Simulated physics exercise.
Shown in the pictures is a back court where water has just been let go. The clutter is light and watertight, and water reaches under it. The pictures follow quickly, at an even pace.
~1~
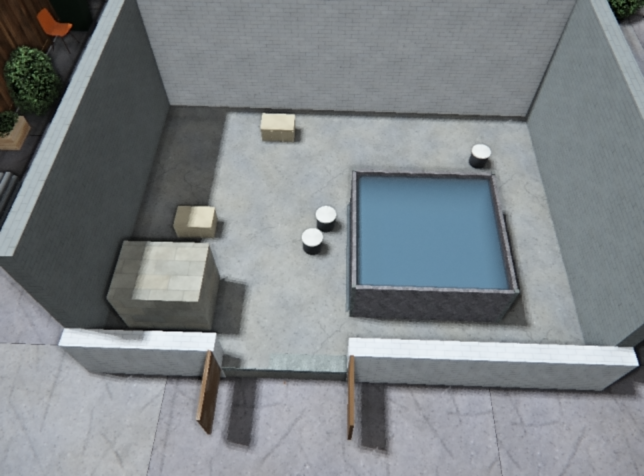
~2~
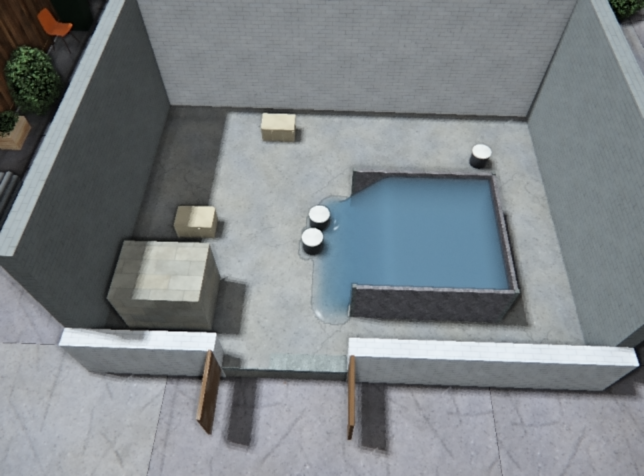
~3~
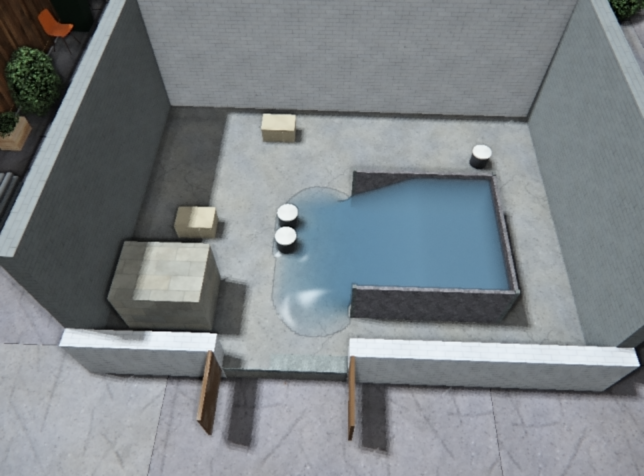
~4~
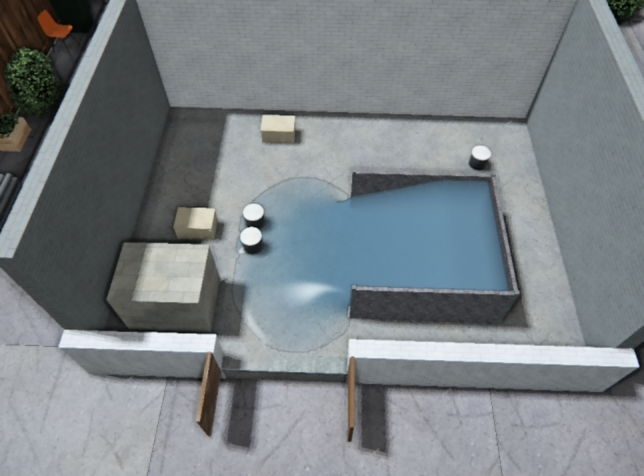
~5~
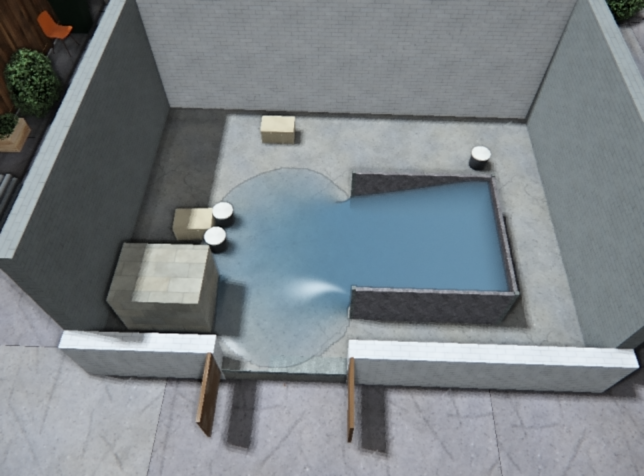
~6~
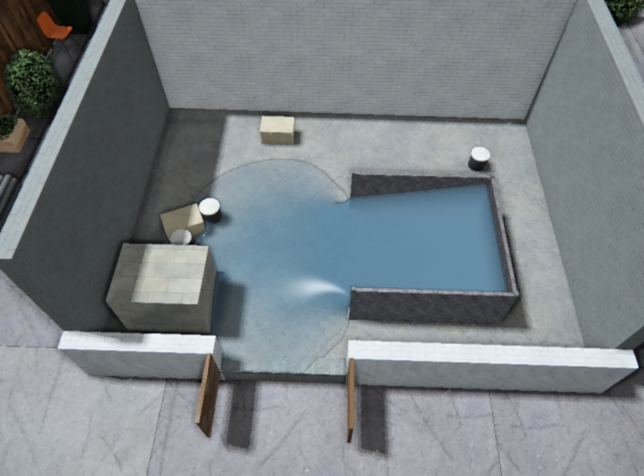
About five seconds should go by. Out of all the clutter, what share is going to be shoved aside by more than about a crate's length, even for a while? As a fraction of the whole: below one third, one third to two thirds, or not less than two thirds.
At minimum two thirds of the things get pushed well away.
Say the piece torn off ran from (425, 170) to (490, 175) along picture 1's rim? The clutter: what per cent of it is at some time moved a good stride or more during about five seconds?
Estimate: Close to 60 per cent.
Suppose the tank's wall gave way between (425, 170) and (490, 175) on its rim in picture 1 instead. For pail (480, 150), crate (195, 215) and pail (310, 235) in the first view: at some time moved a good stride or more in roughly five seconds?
Results in order: Moved that far / moved that far / stayed within it.
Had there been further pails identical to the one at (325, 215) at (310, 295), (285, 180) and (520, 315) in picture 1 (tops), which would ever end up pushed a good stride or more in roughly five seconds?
Going by the order given: Travels that far, travels that far, stays in place.
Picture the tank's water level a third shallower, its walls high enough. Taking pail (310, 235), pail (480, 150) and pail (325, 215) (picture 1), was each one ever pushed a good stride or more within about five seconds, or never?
Taking them as listed - the full distance for the first, a shorter distance for the second, the full distance for the third.
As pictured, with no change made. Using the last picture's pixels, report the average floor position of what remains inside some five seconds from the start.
Roughly at (347, 190).
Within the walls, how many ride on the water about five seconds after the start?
Counting them up gives 3.
A moment on, 3 of 5 are well off their spots; 2 afloat.
Next, 3 of 5 are well off their spots; 3 afloat.
Later, 4 of 5 are well off their spots; 4 afloat.
In the end, 5 of 5 are well off their spots, and 5 have been at some point; 3 afloat.
